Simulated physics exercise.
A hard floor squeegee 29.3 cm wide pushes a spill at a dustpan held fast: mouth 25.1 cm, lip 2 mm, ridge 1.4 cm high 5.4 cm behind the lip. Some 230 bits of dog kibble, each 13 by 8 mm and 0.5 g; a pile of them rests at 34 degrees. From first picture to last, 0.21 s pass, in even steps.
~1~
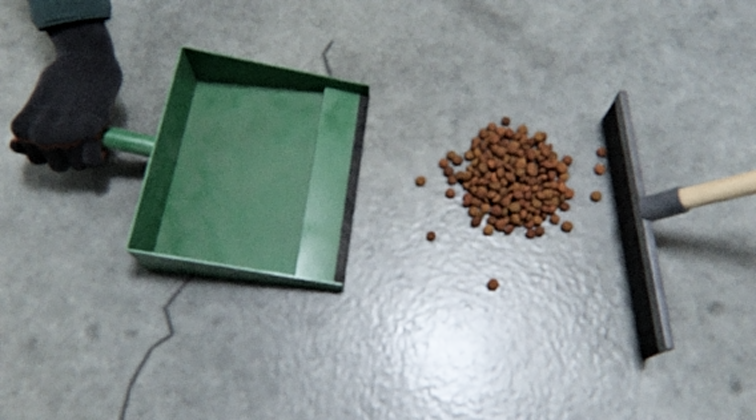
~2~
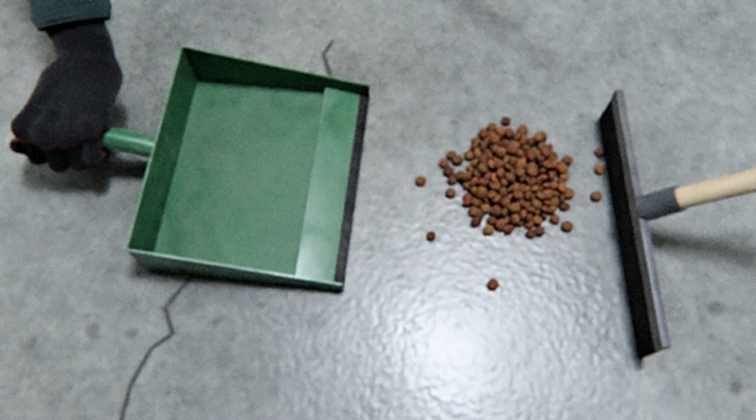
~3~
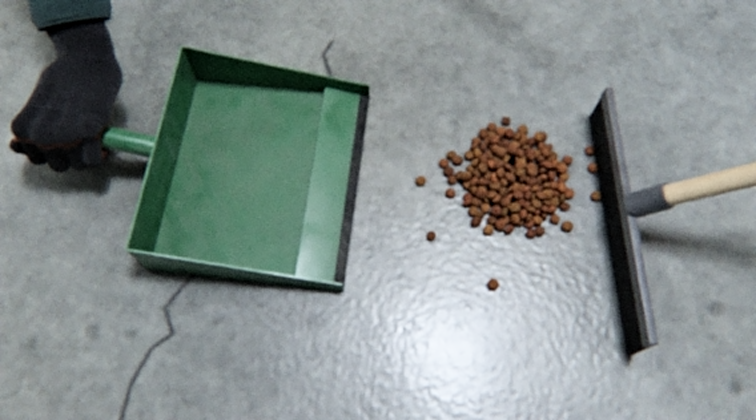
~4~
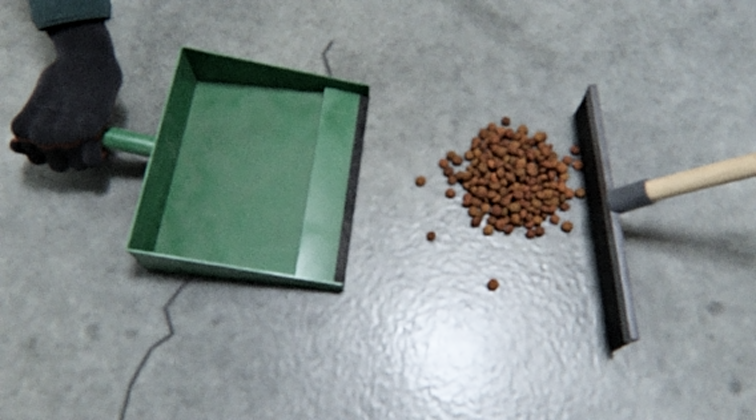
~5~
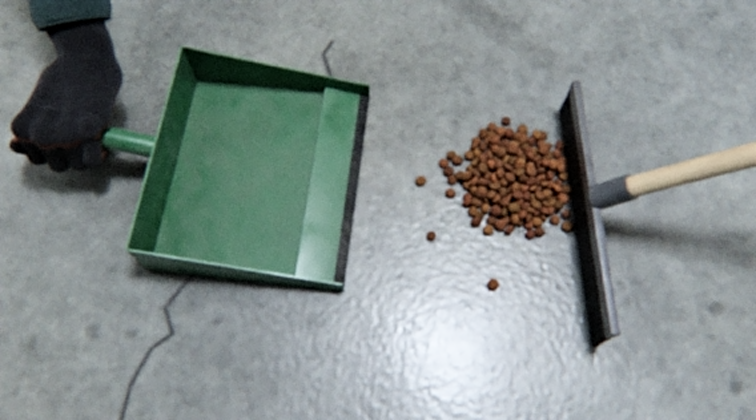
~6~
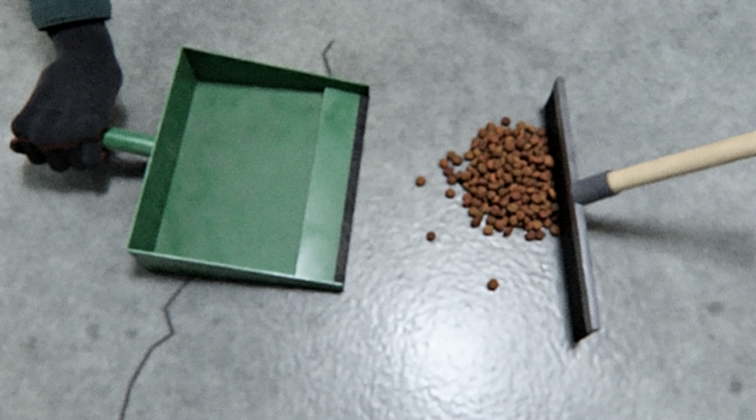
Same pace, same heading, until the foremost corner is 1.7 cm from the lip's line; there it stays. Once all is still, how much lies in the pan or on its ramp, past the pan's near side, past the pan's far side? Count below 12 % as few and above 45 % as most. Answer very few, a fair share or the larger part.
Pan a fair share, near side very few, far side very few.
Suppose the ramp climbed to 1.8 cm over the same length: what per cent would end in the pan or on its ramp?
Then about 35 per cent.
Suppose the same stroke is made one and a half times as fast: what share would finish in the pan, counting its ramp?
In that case some 40 per cent.
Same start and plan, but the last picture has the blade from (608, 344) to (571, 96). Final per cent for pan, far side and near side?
Pan 45, far 5, near 0.
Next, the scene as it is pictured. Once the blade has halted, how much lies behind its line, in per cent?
Some 0 per cent.
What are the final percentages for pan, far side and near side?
Pan 35, near side 0, far side 5.
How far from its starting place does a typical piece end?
Roughly 18 cm.
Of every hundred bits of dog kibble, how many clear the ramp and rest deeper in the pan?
About 0 per cent.
Then, 0.22 s after the last picture, middle of the blade 14 cm from the lip; 0 % over the lip, far side 0 %, near side 0 %.
Then, 0.37 s after the last picture, middle of the blade 7 cm from the lip; 0 % over the lip, far side 5 %, near side 0 %.
Then, 0.65 s after the last picture, middle of the blade 3 cm from the lip; 35 % over the lip, far side 5 %, near side 0 %.
In the end, pan 35 %, near side 0 %, far side 5 %, in front of the lip or behind the blade 60 %.
